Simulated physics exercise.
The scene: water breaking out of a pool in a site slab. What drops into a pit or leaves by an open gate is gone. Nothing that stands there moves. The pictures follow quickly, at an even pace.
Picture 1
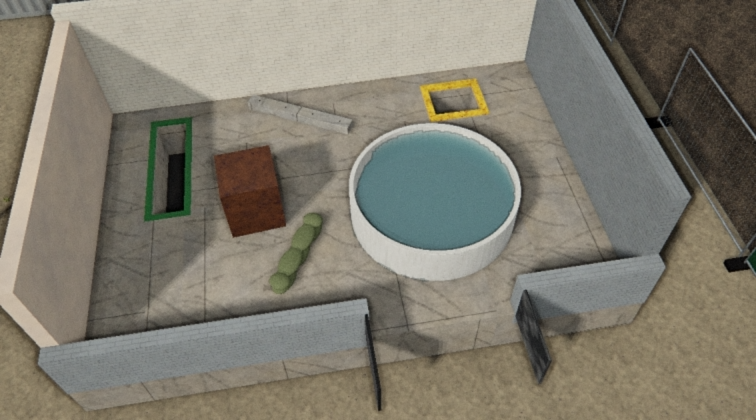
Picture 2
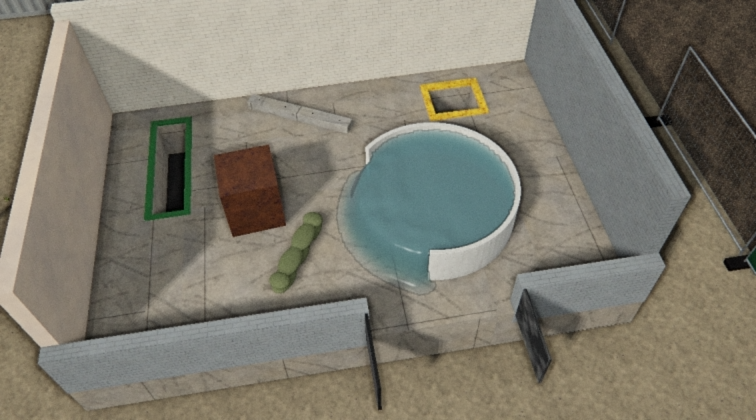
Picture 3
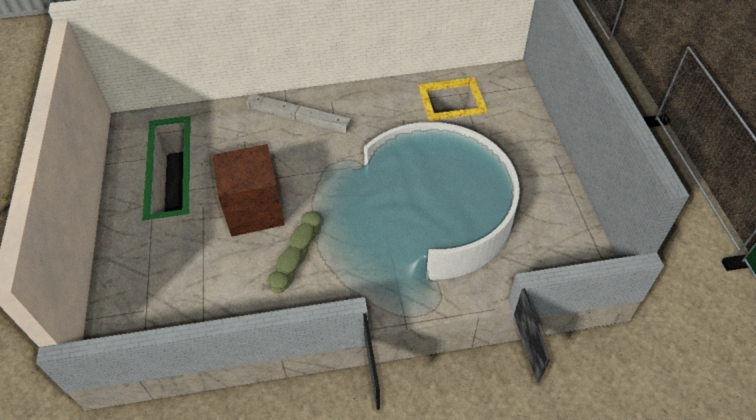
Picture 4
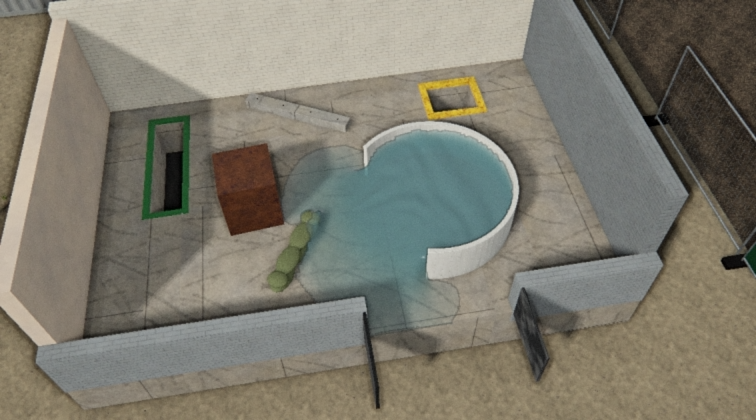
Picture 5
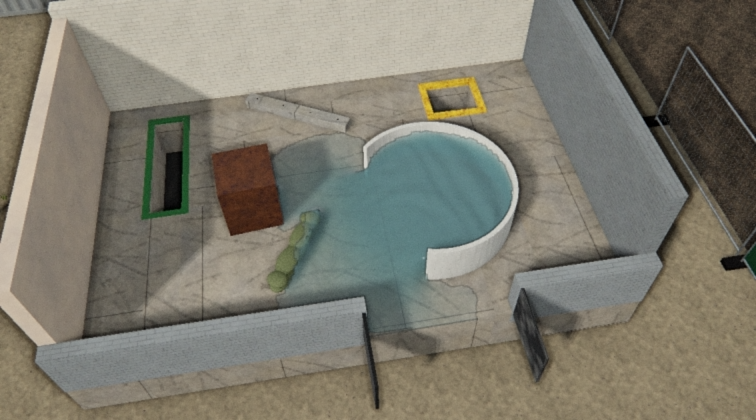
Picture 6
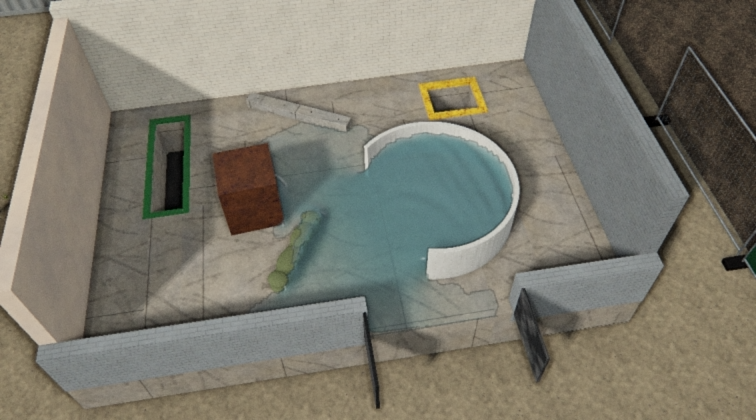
The clip opens on still water in a round white pool on a walled slab, with a reddish-brown block and a green hedge to its left. The pool's lower-left side opens and water pours out, spreading past the hedge and toward the front opening, then thinly up to the block.
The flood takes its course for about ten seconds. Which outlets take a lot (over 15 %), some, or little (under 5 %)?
The gate takes more than 15 %; the yellow pit takes less than 5 %; the green pit takes more than 15 %.
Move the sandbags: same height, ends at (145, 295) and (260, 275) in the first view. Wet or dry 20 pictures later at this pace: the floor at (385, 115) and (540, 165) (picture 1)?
One after the other: Not flooded, not flooded.
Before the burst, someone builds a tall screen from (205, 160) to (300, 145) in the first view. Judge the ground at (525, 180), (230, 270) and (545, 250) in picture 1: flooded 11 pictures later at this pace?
In turn: Not flooded, flooded, dry.
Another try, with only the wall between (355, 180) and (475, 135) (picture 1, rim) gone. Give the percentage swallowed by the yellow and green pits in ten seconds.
Per cent: Yellow 20, green 35.
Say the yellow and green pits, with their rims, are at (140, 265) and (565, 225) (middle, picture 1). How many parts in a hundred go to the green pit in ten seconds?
In per cent: Green 0.
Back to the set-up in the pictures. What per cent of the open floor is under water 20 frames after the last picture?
I make it 55 per cent.
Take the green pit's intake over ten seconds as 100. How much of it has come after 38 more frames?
Near 55 in a hundred.
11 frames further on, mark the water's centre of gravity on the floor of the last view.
At about (329, 236).
A moment on, water covers 35 % of the floor; the gate 5 %, the yellow pit 0 %, the green pit 0 %.
Next, water covers 45 % of the floor; the gate 6 %, the yellow pit 0 %, the green pit 2 %.
Then, water covers 55 % of the floor; the gate 10 %, the yellow pit 0 %, the green pit 5 %.
Later, water covers 65 % of the floor; the gate 16 %, the yellow pit 0 %, the green pit 24 %.
In the end, water covers 65 % of the floor; the gate 20 %, the yellow pit 0 %, the green pit 45 %.
